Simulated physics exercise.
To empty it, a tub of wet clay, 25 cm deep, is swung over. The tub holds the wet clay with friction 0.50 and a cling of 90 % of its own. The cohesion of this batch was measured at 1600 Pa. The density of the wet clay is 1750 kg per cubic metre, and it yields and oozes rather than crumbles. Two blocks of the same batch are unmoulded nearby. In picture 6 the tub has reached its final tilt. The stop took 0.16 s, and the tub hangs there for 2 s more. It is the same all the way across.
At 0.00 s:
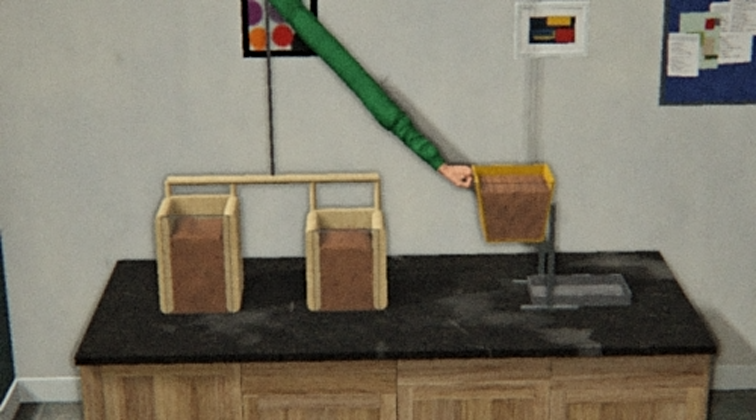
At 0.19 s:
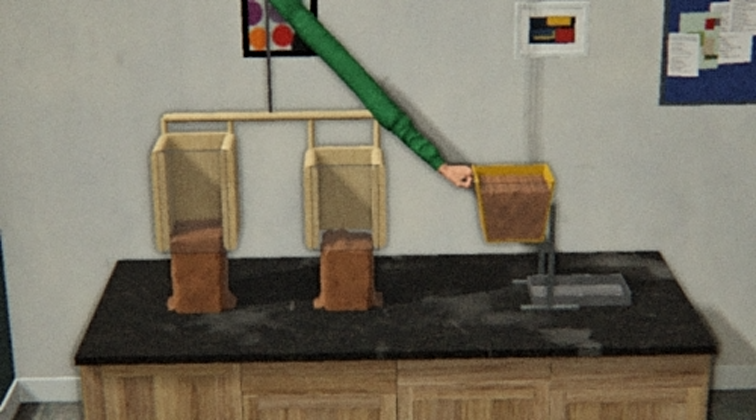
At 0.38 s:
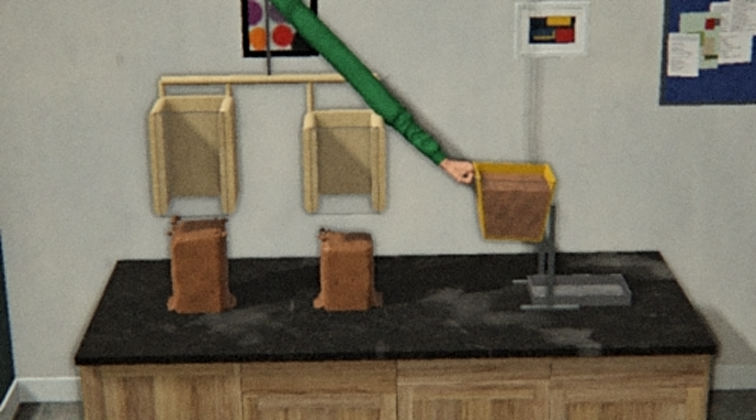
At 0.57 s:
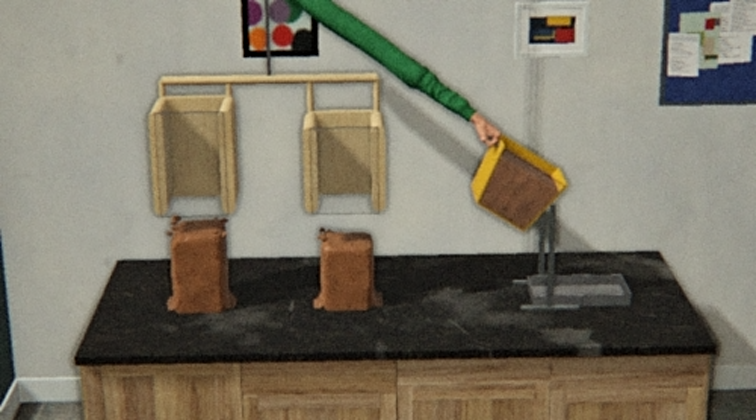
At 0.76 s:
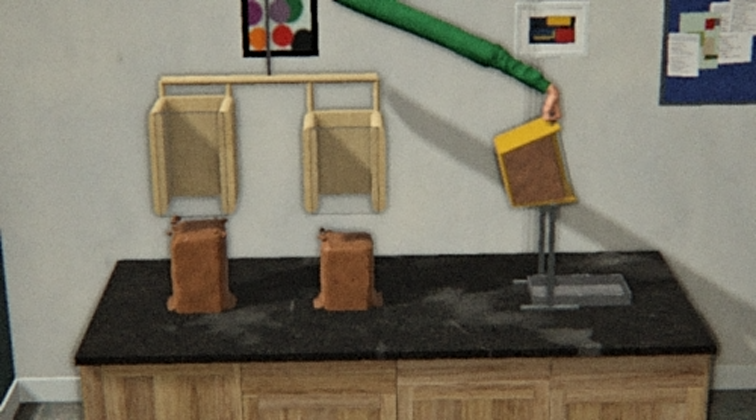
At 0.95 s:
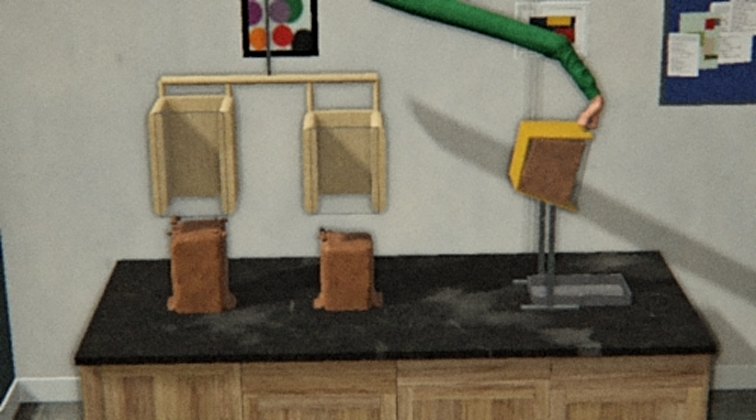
In a pale-walled room, a black-topped wooden counter is seen from the front and slightly above by a still camera. Two beige moulds on a shared bar enclose brown clay blocks at left and centre, while a green-sleeved arm holds a yellow tub of brown clay at right. The moulds rise, leaving the blocks standing, then the hand swings rightward, tilting the tub steeply clockwise.
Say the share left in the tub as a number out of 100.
Expect roughly 18 %.
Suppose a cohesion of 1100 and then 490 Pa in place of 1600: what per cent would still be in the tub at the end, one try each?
In that order: 35 %, 25 %.
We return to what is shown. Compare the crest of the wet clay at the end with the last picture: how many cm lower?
About 16 cm.
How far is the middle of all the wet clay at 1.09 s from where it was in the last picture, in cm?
Some 4 cm.
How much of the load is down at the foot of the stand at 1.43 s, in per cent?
Some 0 per cent.
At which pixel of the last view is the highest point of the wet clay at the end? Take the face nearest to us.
Near (529, 178).
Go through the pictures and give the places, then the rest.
In the first frame, handle-side rim at (479, 183), tilt 0 degrees; top of the wet clay at (531, 191); blocks stand 36 cm, 29 cm (left to right).
In the second frame, handle-side rim at (479, 183), tilt 0 degrees; top of the wet clay at (531, 191); blocks stand 35 cm, 29 cm (left to right).
In the third frame, handle-side rim at (481, 179), tilt 3 degrees; top of the wet clay at (486, 189); blocks stand 35 cm, 29 cm (left to right).
In the fourth frame, handle-side rim at (505, 148), tilt 33 degrees; top of the wet clay at (503, 159); blocks stand 35 cm, 29 cm (left to right).
In the fifth frame, handle-side rim at (560, 131), tilt 76 degrees; top of the wet clay at (551, 137); blocks stand 35 cm, 29 cm (left to right).
In the sixth frame, handle-side rim at (592, 140), tilt 101 degrees; top of the wet clay at (539, 140); blocks stand 35 cm, 29 cm (left to right).
After 1.09 s, the tub is at 101 degrees and holds 98 %.
After 1.26 s, the tub is at 101 degrees and holds 76 %.
After 1.43 s, the tub is at 101 degrees and holds 46 %.
After 1.60 s, the tub is at 101 degrees and holds 26 %.
After 2.95 s, at the end, the tub is at 101 degrees and holds 18 %.
